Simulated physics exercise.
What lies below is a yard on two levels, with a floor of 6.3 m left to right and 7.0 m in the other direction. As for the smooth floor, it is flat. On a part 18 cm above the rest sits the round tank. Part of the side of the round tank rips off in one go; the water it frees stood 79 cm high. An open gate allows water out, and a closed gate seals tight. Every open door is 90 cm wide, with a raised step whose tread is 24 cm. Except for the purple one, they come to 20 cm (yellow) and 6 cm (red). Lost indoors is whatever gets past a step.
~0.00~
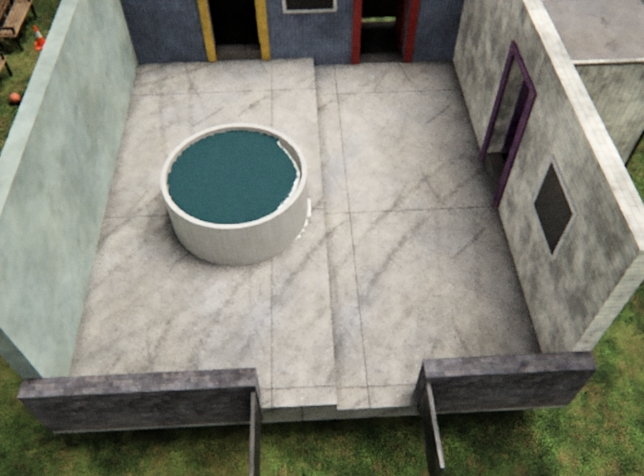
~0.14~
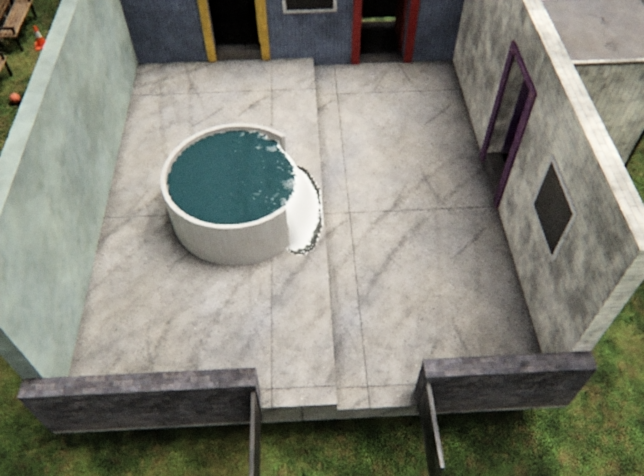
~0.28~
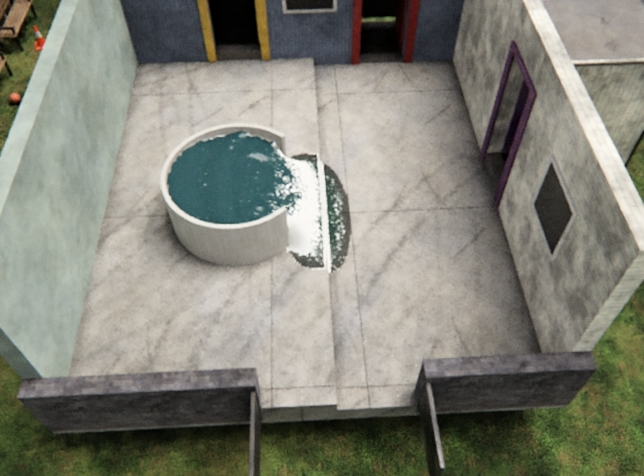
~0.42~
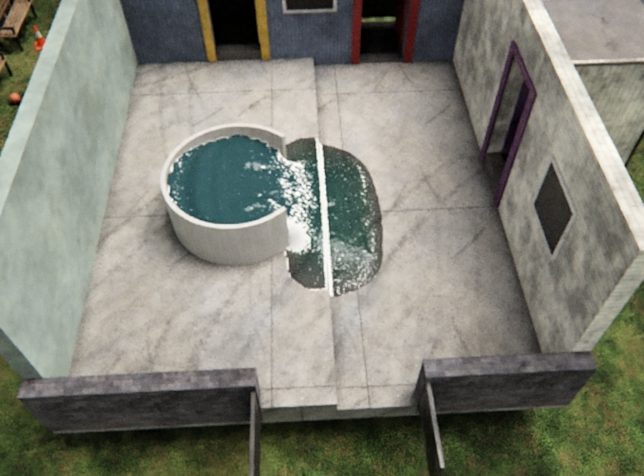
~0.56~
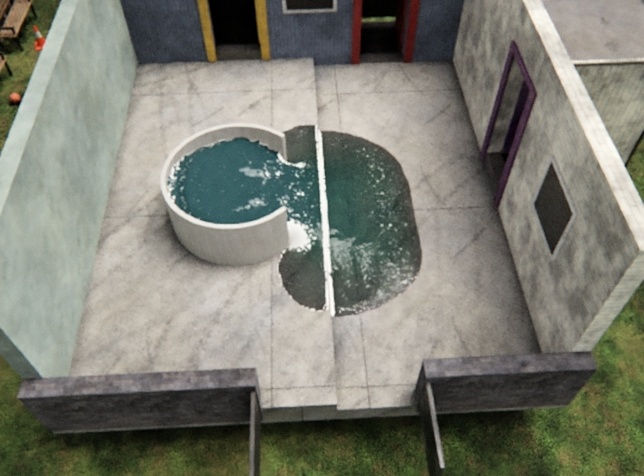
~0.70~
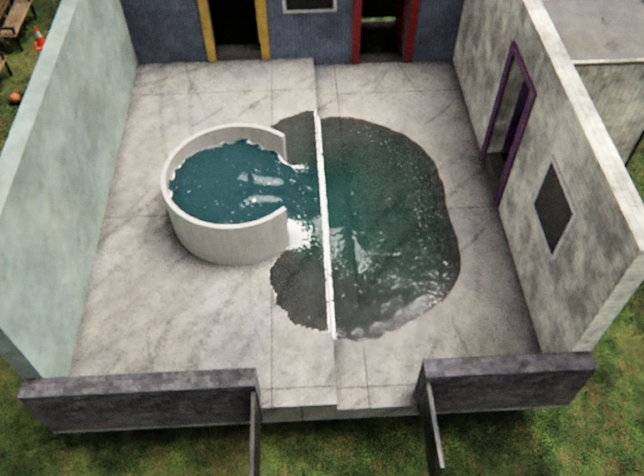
Water bursts from the right side of a round tank and spreads across the courtyard floor.
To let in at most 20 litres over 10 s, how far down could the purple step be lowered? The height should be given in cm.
Down to roughly 29 cm.
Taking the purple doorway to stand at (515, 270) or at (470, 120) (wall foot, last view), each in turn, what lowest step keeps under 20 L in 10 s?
First place around 23 cm, second around 15 cm.
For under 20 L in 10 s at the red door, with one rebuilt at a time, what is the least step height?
At red, about 12.0 cm.
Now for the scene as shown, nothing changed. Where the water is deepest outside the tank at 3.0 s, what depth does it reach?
Max depth: About 30 cm.
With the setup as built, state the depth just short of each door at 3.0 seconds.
In cm - yellow: 0, red: 13, purple: 21.
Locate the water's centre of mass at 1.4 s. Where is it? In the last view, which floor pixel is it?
Centre of the water: Approx. (324, 213) px.
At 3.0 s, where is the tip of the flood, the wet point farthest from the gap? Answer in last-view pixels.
The farthest wet point sits near (446, 65) in the last view.
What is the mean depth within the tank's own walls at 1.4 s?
Roughly 38 cm.
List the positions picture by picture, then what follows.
The round tank at (235, 176) is whole and still, 79 cm deep; the purple door at (504, 137) is dry, in the first frame.
The front is at (309, 245), 0.3 m from the gap at (303, 194); 0.4 m2 of floor is wet, 79 cm left at the back, in the second frame.
Water pours out at (303, 198) and has run 0.7 m, to (337, 261); about 10 cm deep outside, 79 cm at the back, in the third frame.
The front is at (373, 269), 1.3 m from the gap at (303, 200); 3.4 m2 of floor is wet, 75 cm left at the back, in the fourth frame.
The gap is at (303, 201), the front 1.8 m out at (416, 260); the back of the round tank holds 67 cm, in the fifth frame.
Water pours out at (303, 201) and has run 2.4 m, to (451, 275); about 5 cm deep outside, 68 cm at the back; 0.9 m in a straight line remain to the purple door at (504, 137), in the sixth frame.
After 1.4 s water covers 40 % of the floor, deepest (33 cm) near (492, 223); 30 cm at the purple door, 1 litre in over its 24 cm step.
After 3.0 s water covers 40 % of the floor, deepest (30 cm) near (538, 381); 21 cm at the purple door, 51 litres in over its 24 cm step.
After 10.0 s water covers 50 % of the floor, deepest (15 cm) near (538, 381); 12 cm at the purple door, 53 litres in over its 24 cm step.
At the purple door as built, the water arrived by 1.0 s and peaked near 38 cm at 1.8 s.
With a step of 26 cm, 38 litres would have come in within the 10 s; with 35 cm, 4 litres. So under 20 litres takes about 29 cm.
